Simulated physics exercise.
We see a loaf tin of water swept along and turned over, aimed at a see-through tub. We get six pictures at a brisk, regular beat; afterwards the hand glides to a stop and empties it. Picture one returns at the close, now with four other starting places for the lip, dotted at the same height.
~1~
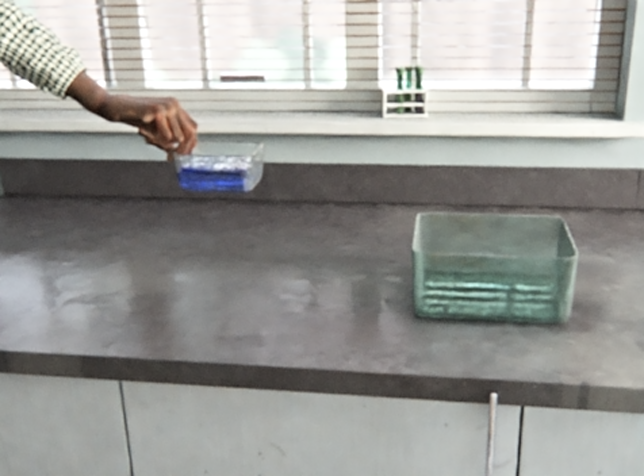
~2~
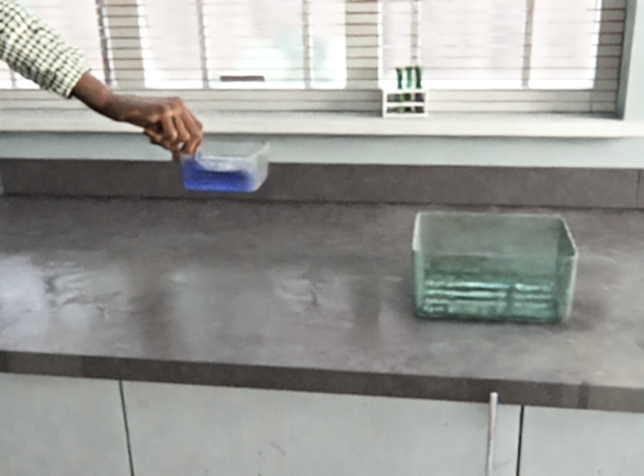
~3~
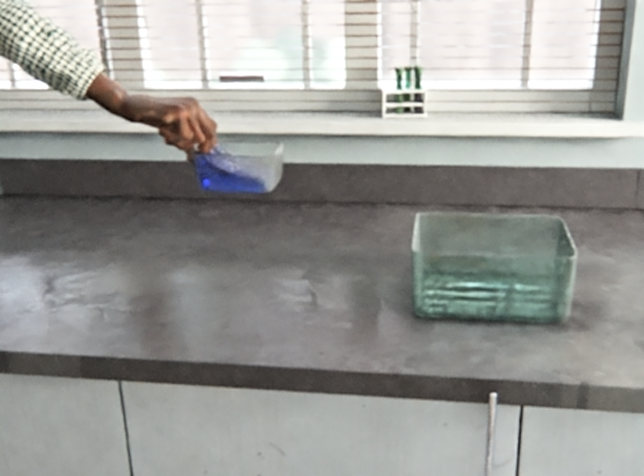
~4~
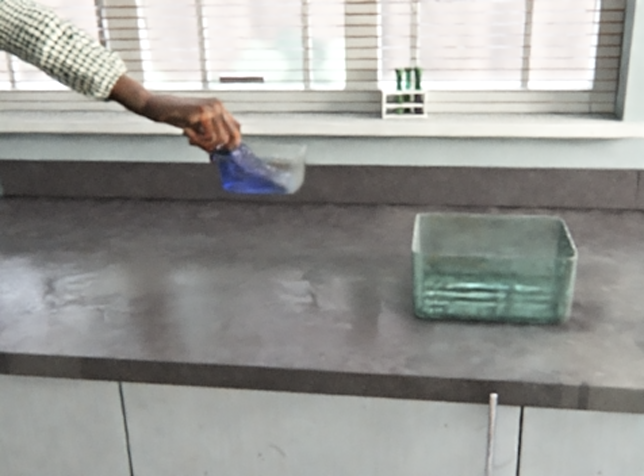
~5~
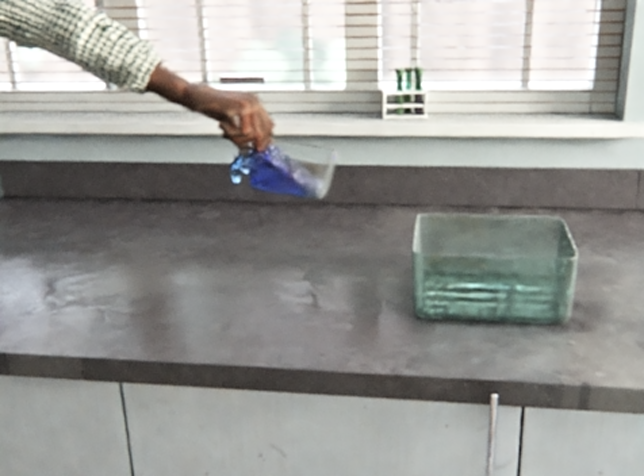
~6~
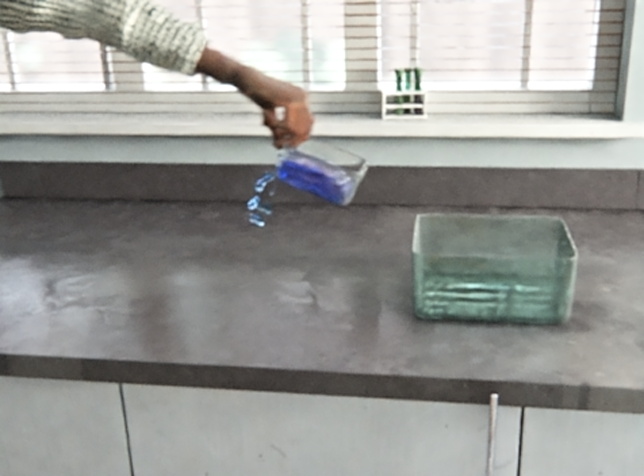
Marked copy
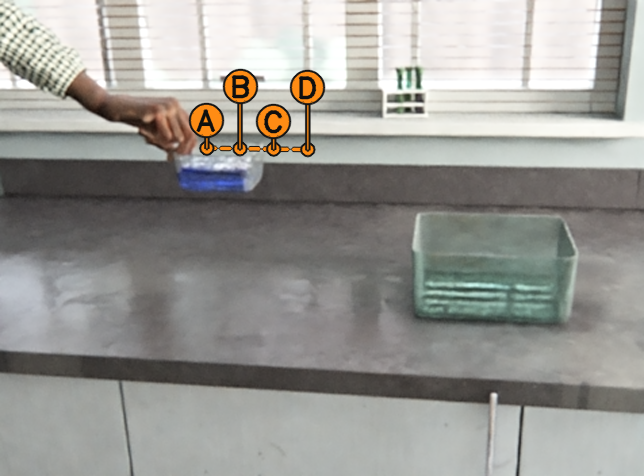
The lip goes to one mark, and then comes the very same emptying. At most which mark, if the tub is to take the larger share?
Place A just does it.
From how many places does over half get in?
All of them.
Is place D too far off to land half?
No, not at all.
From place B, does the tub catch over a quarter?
Yes, it does.
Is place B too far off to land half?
No, not at all.
On the marked copy, A at (206, 148); B at (240, 148); C at (273, 149); D at (307, 149).
With A, about 67 % lands in the tub, 27 % falls short and 6 % goes beside or beyond.
With B, about 81 % lands in the tub, 16 % falls short and 3 % goes beside or beyond.
With C, about 85 % lands in the tub, 7 % falls short and 8 % goes beside or beyond.
With D, about 65 % lands in the tub, 7 % falls short and 28 % goes beside or beyond.
